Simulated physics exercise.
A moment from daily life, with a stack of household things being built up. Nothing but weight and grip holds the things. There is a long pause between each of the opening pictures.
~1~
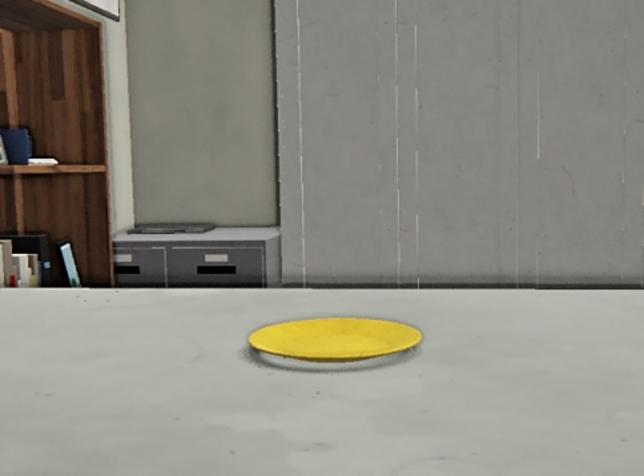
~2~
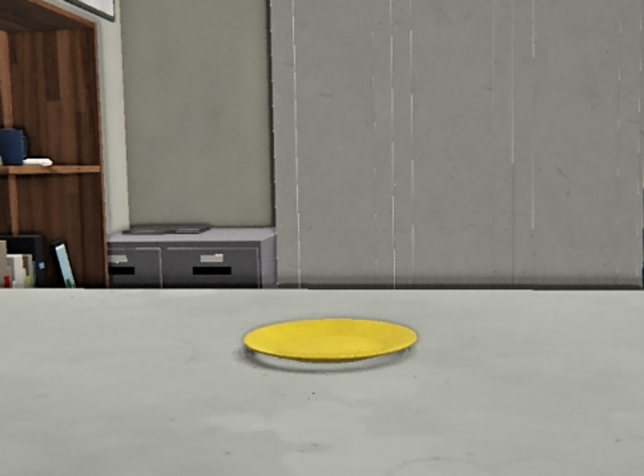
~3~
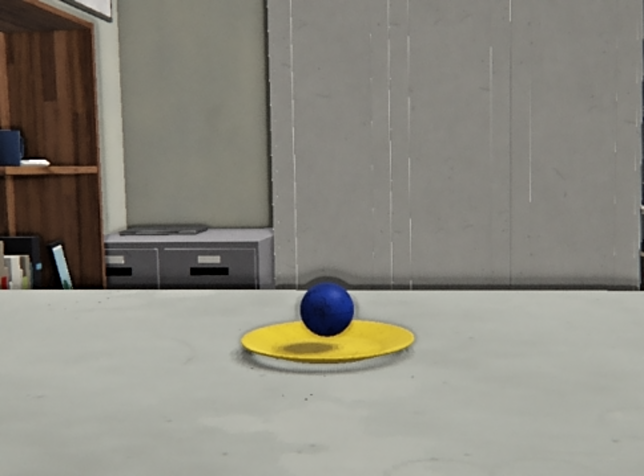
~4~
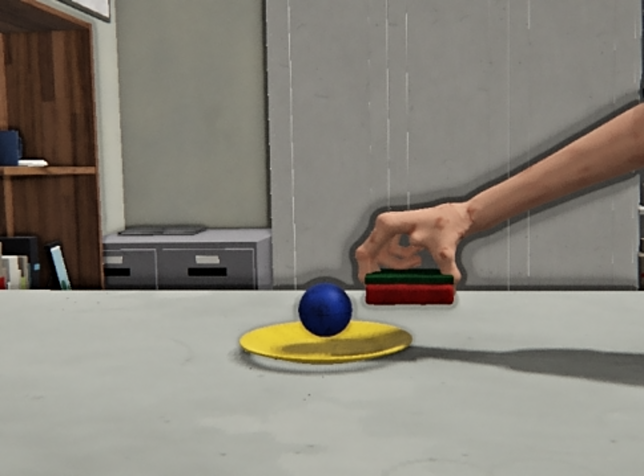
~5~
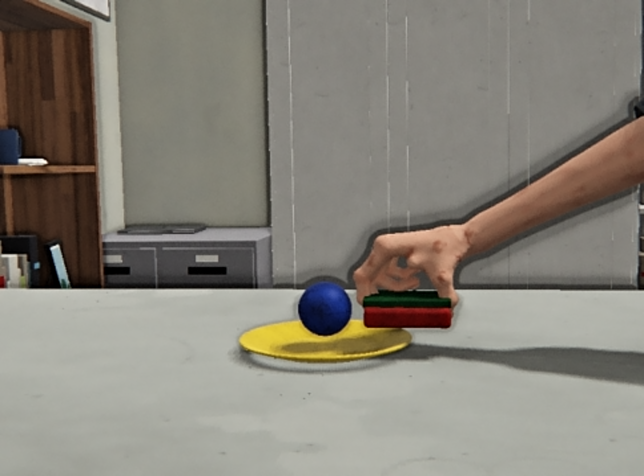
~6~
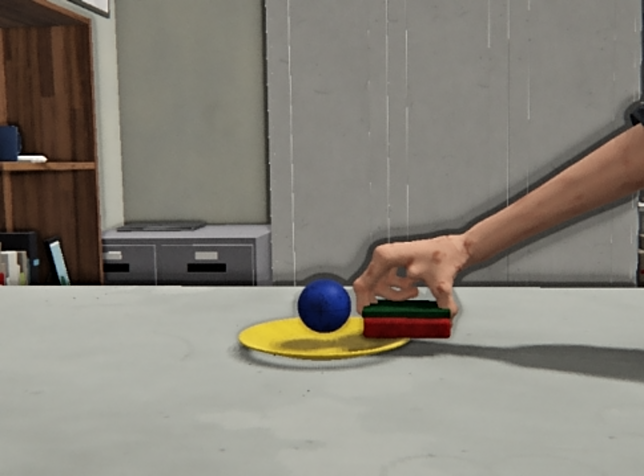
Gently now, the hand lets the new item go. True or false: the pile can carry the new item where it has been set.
True.
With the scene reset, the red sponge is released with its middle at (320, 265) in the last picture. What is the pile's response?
Afterwards the pile tumbles over.
Then, 0.70 s on from there, no change.
Then, 1.60 s on from there, red sponge resting near (407, 320).
In the end, all 3 unmoved. At the end, from the last picture's camera, red sponge near (407, 320). The pile stays up.
